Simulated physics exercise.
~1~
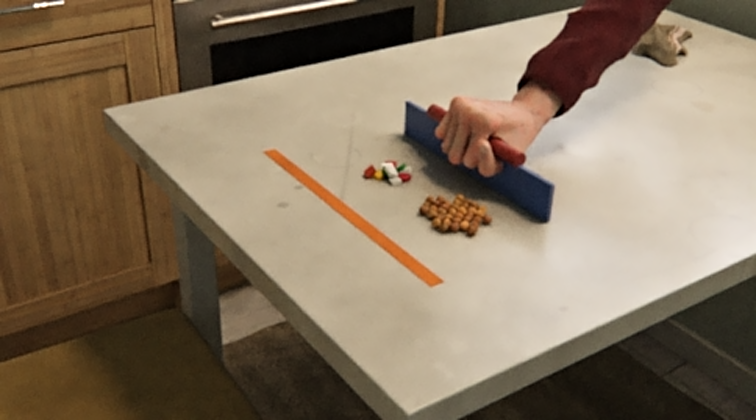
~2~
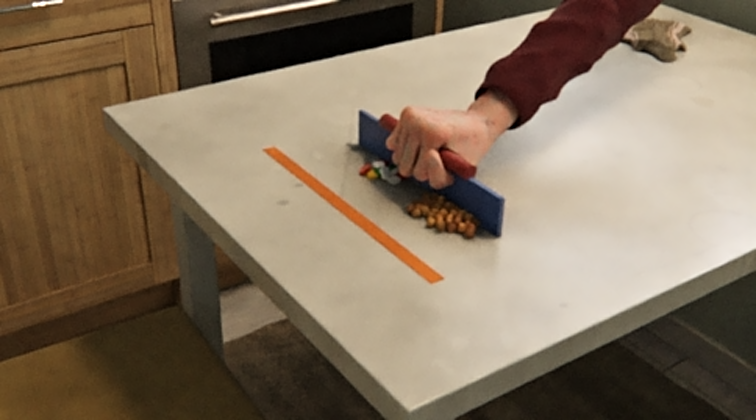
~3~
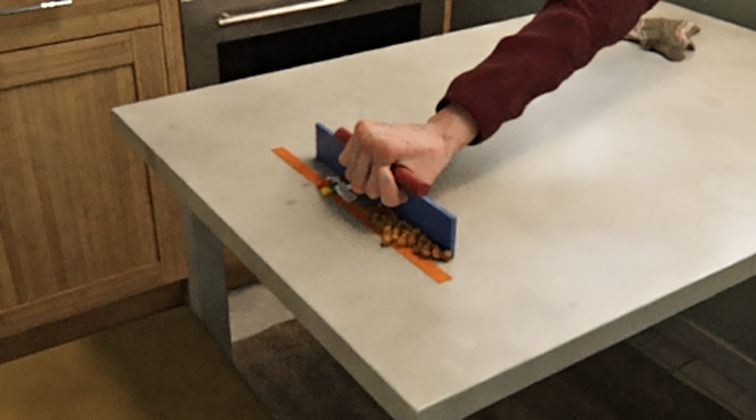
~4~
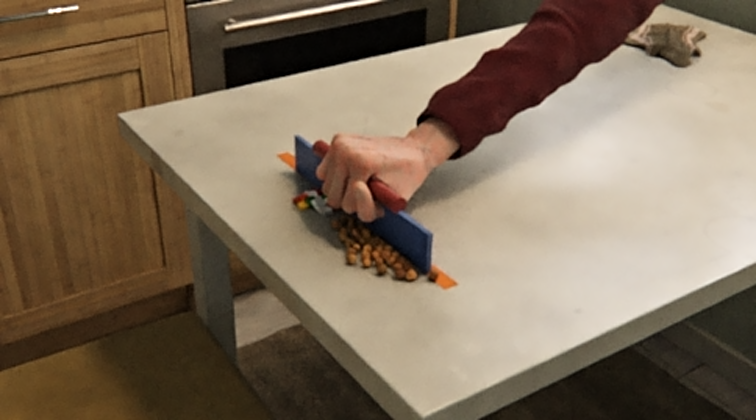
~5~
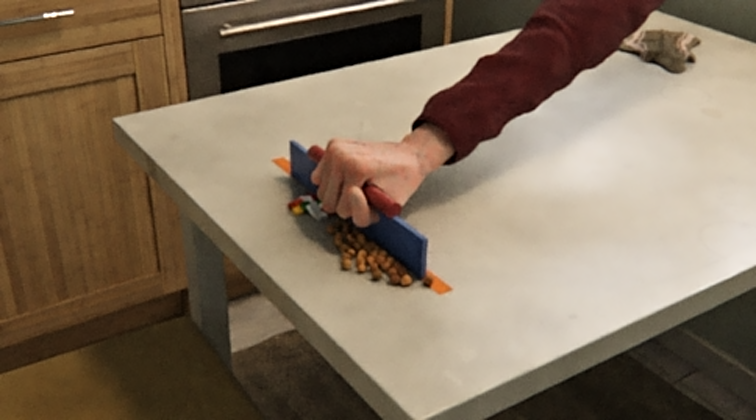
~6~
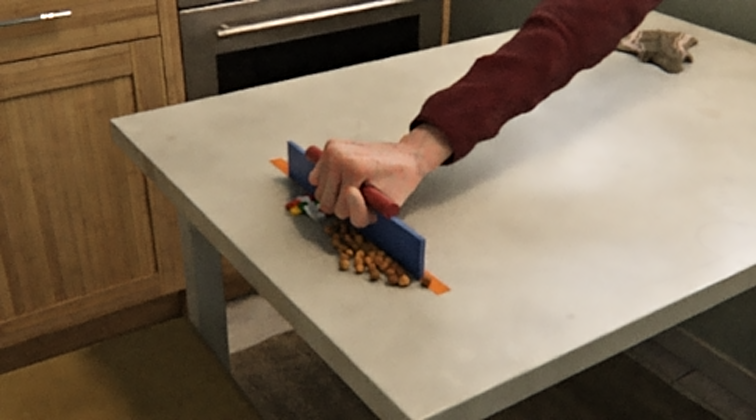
A hand in a dark red sleeve pushed a blue scraper leftward across a pale table, sweeping a small pile of colourful pieces and a pile of brown nuggets over an orange tape line, then stopped at the tape with everything still on the table.
